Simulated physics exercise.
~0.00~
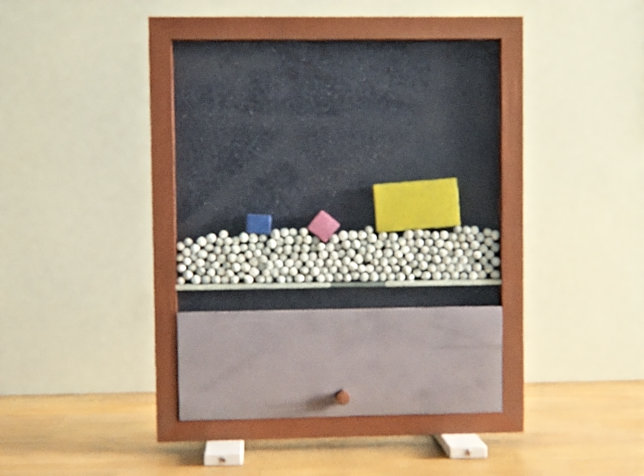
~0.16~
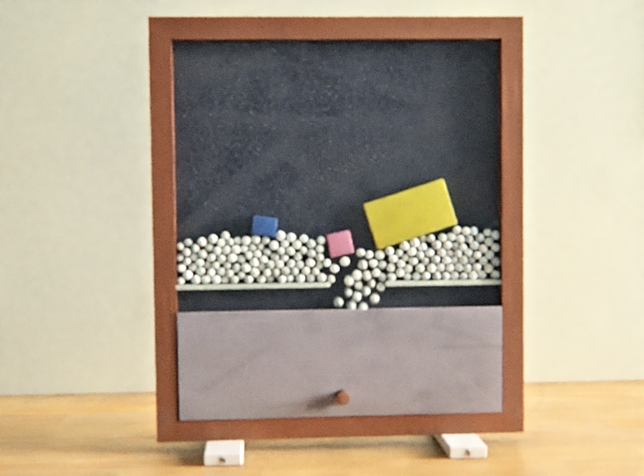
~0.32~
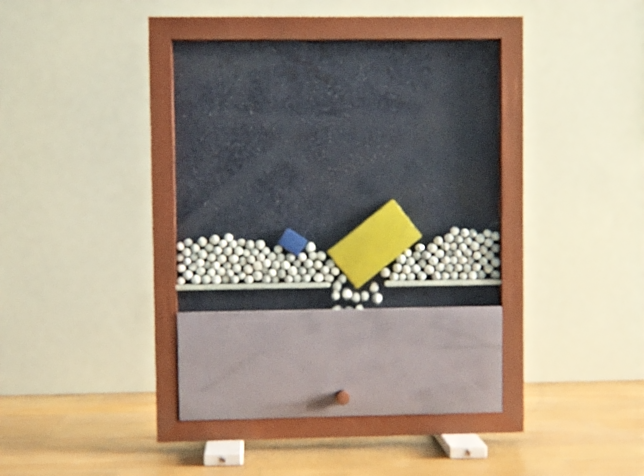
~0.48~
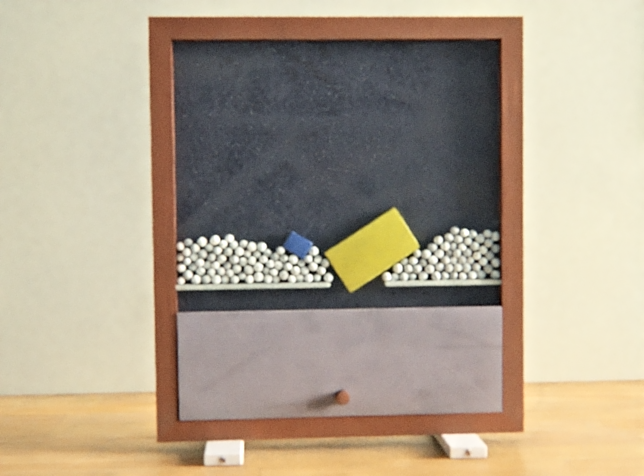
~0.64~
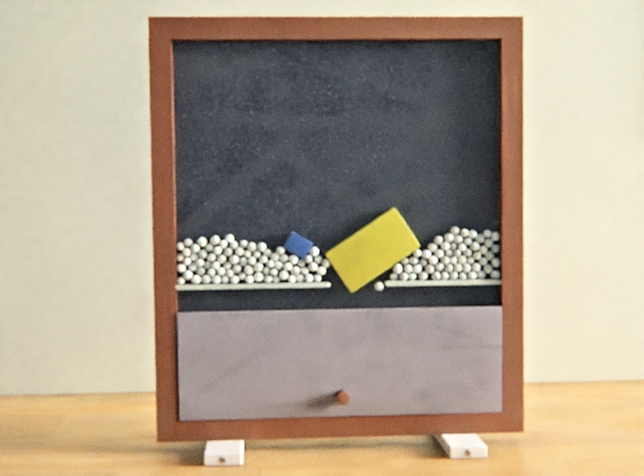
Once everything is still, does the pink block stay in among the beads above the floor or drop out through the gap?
The pink block drops out. It sinks with the draining beads and goes down through the gap in the floor.
